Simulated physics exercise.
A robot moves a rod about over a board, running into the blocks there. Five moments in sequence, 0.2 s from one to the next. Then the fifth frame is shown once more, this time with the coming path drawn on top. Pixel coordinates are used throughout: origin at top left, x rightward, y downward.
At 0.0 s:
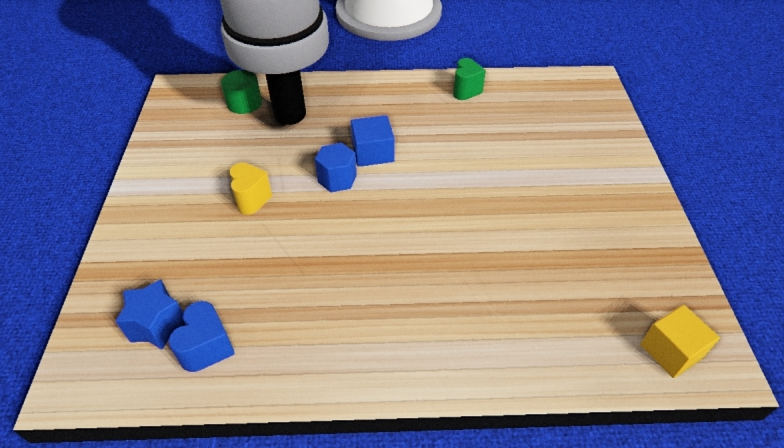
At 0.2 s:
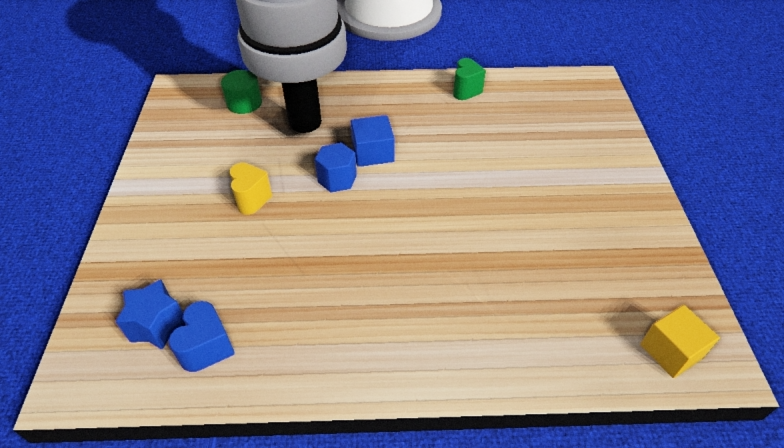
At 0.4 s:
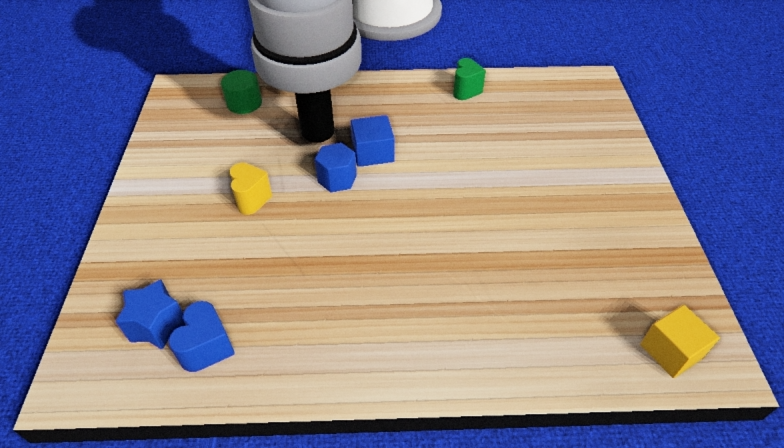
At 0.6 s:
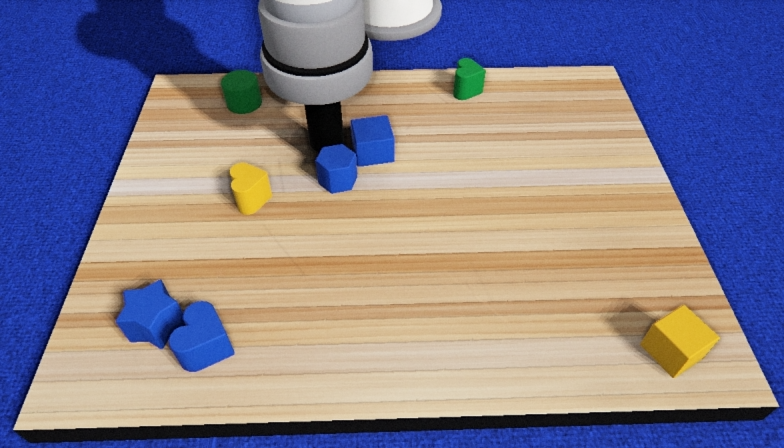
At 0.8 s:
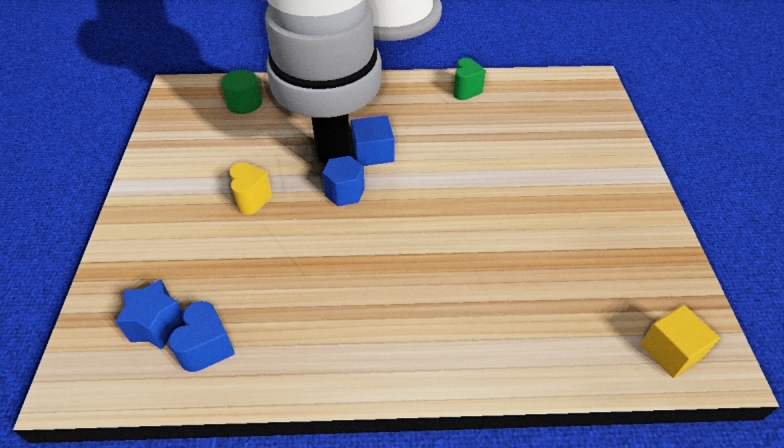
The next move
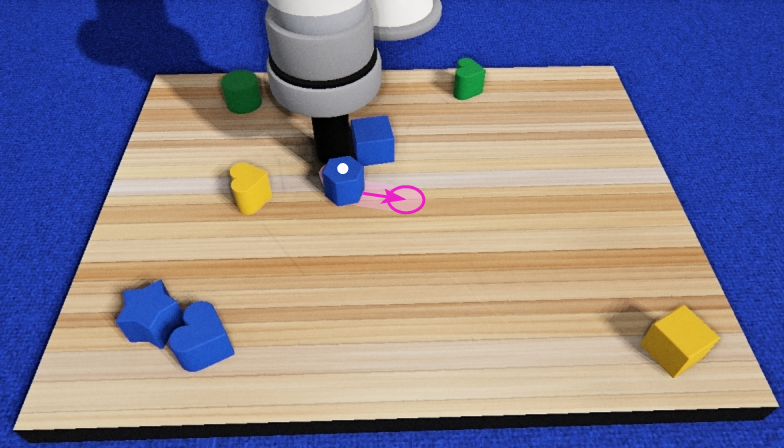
The video shows a robot arm moving a black rod down and to the right over a wooden board of coloured blocks, then pushing a blue hexagon slightly toward the viewer while the other blocks stay still.
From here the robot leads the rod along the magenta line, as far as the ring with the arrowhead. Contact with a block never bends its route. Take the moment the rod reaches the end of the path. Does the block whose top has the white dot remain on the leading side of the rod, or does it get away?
That block drops off.
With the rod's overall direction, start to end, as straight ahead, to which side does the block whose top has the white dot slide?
That's a shift to the right.
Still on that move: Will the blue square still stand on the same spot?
In short: Yes.
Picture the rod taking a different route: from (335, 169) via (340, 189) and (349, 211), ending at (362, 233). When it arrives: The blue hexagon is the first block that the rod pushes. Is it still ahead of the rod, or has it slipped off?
It rides in front to the end.
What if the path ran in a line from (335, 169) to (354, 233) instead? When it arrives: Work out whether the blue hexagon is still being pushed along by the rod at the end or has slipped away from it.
The rod still has the blue hexagon in front of it when the path ends.
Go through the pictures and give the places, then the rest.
In the first picture, rod tip at (290, 116); block tops, blue hexagon at (335, 155); blue square at (372, 128).
In the second picture, rod at (306, 124); blocks unchanged.
In the third picture, rod at (318, 133); blocks unchanged.
In the fourth picture, rod at (327, 144); blue hexagon at (336, 156).
In the fifth picture, rod at (334, 155); blue hexagon at (343, 169); blue square at (372, 128).
Path on the board, from (335, 169) through (347, 187) and (375, 195) to (406, 199); the dot is on the blue hexagon.
On the path given first. One third of the way, rod at (346, 174); blue hexagon at (355, 190).
Two thirds of the way, rod at (375, 181); blue hexagon at (370, 201), turned 45° clockwise.
At the end, rod at (406, 186); blue hexagon at (373, 201), turned 55° clockwise; blue square in place.
